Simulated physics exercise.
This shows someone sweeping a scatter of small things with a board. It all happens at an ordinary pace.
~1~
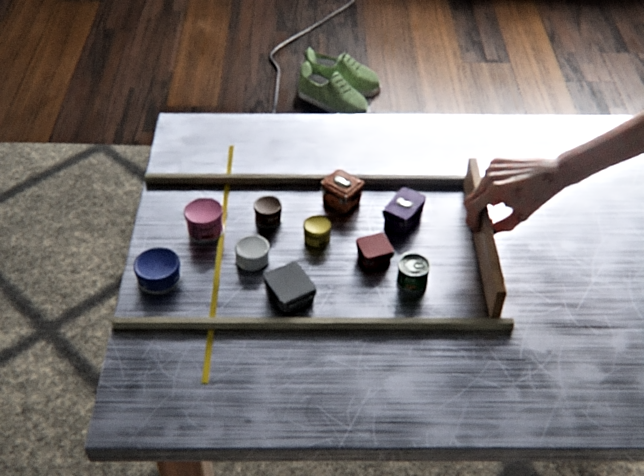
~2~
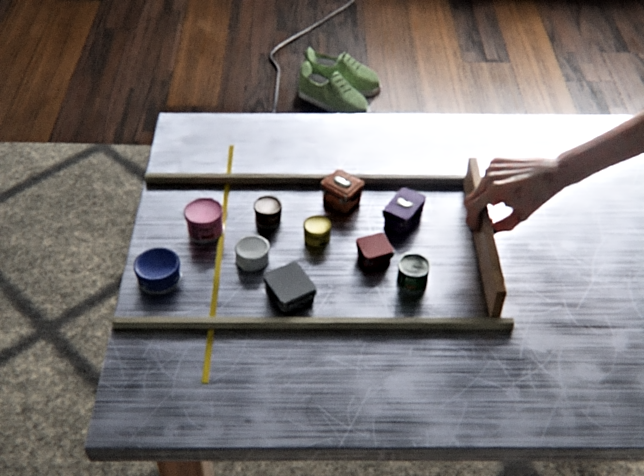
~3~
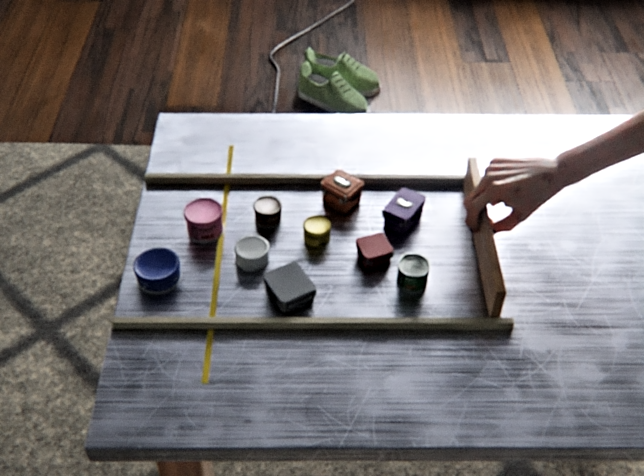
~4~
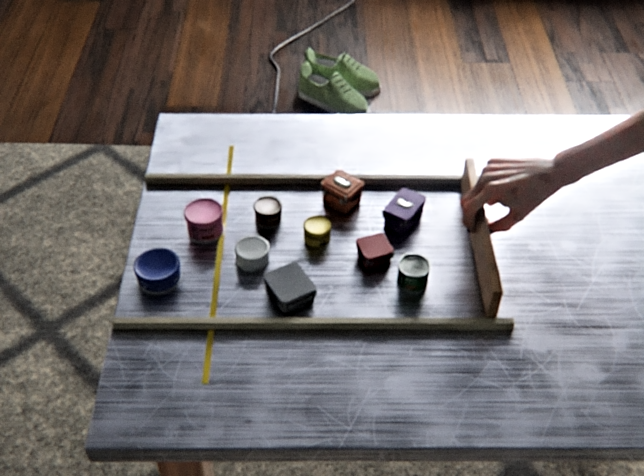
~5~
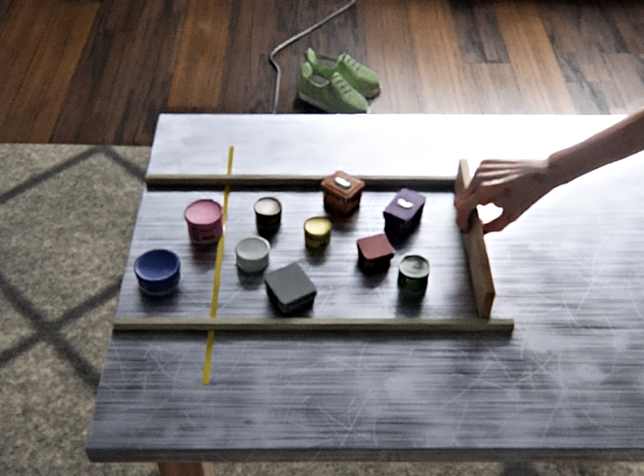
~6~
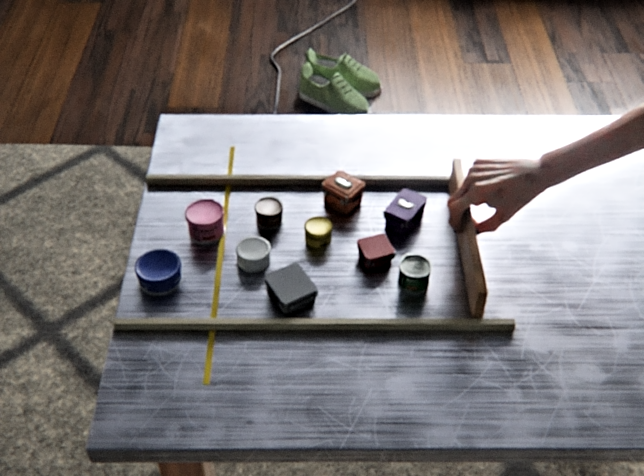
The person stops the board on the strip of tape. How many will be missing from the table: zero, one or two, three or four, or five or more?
The number that fall off is zero.
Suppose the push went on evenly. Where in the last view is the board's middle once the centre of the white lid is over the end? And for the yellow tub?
At (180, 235) for the white lid; at (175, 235) for the yellow tub.
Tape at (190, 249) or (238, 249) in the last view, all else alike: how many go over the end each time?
Try by try, 2 and 0.
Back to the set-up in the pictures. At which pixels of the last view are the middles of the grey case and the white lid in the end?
The grey case at (193, 303), the white lid at (173, 256).
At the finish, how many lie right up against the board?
5 of them.
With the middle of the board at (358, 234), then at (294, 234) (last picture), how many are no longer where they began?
5 and 8.
A little later, none off yet; blue tin at rest near (159, 272); pink tin at rest near (206, 222); white lid at rest near (254, 254).
When it is over, the number that fall off is zero.
